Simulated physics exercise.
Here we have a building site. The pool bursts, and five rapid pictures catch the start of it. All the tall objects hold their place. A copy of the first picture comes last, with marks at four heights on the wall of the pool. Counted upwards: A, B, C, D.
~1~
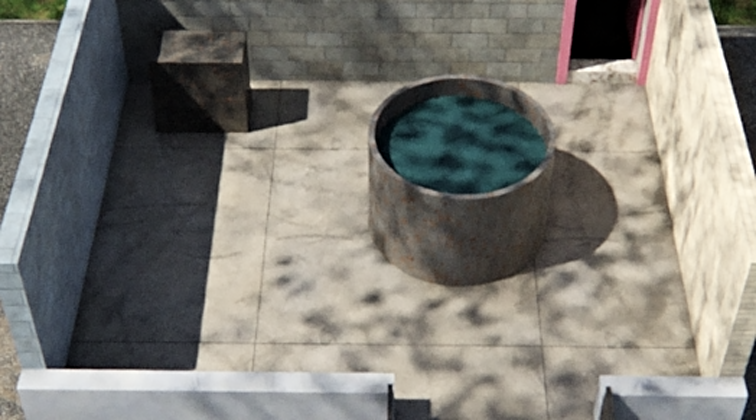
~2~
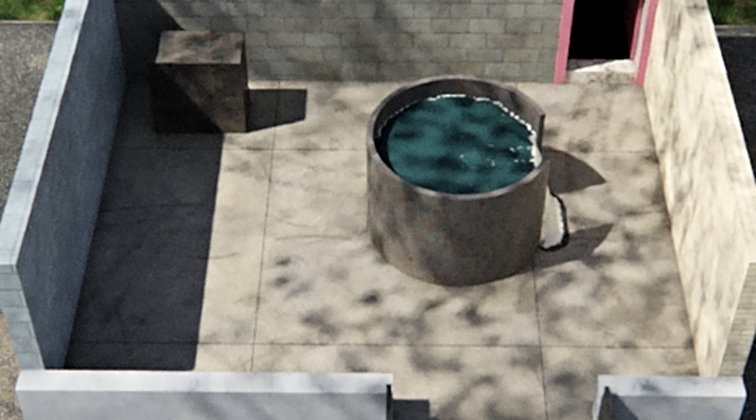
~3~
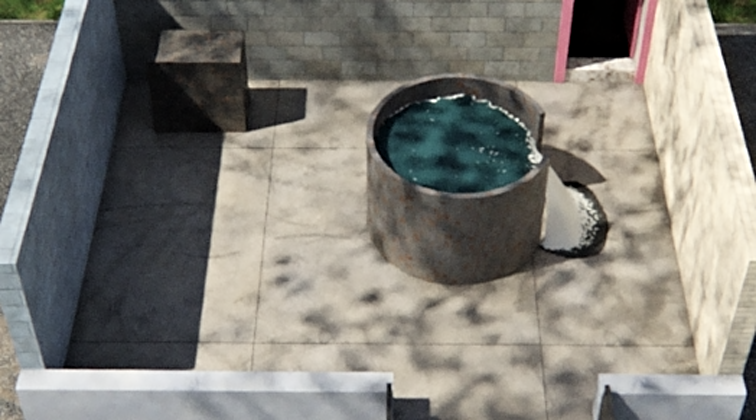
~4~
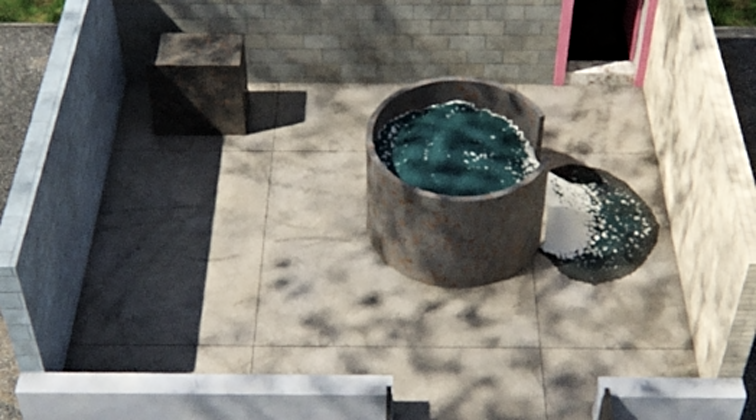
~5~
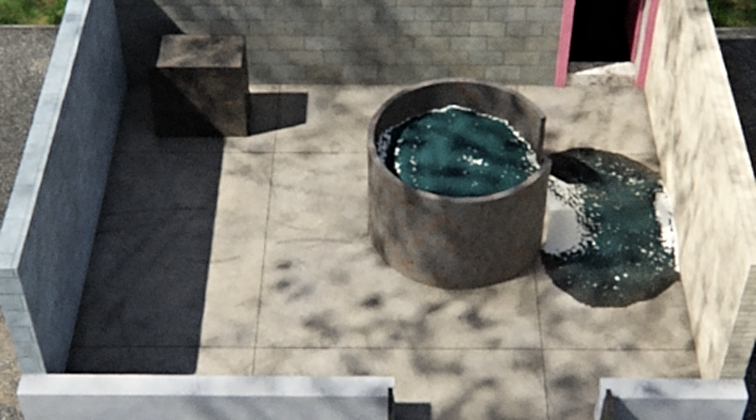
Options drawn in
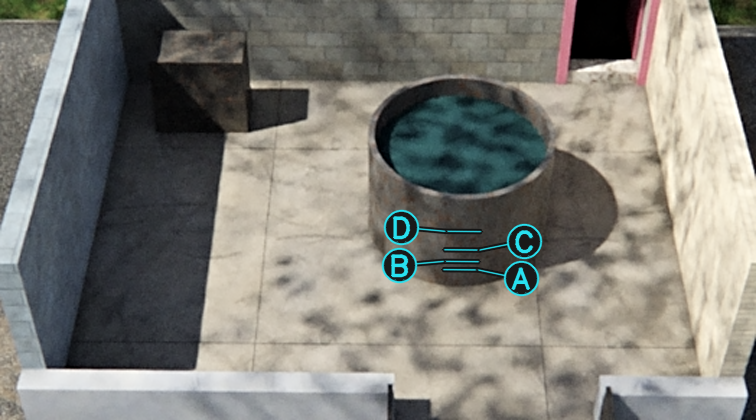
The clip opens on a walled concrete yard with a round tank of still, dark teal water, a block at the back left and a pink-framed doorway. Water pours through a gap in the tank's right side, then spreads in a foaming, widening pool across the floor to the right-hand wall.
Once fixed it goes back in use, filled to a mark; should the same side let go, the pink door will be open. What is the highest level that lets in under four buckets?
Use mark C.
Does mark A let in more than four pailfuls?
No, that is safe.
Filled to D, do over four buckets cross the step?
Yes, it does.
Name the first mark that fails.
It is D.
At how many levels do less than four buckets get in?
Three.
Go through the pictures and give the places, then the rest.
Water in the pool at rest, its middle at (461, 151); foot of the pink doorway at (601, 83); open gate at (497, 371), in the first frame.
Front seen at (557, 237), 1 % of the ground wet, in the second frame.
Front seen at (599, 234), 2 % of the ground wet, in the third frame.
Front seen at (651, 230), 6 % of the ground wet, in the fourth frame.
Front seen at (659, 179), 10 % of the ground wet, in the fifth frame.
On the marked copy, A at (460, 269); B at (461, 261); C at (461, 249); D at (463, 231); from the bottom up A, B, C, D.
If A is chosen, nothing gets over.
If B is chosen, nothing gets over.
If C is chosen, a splash gets over, under a bucket.
If D is chosen, about 8 bucketfuls get in.
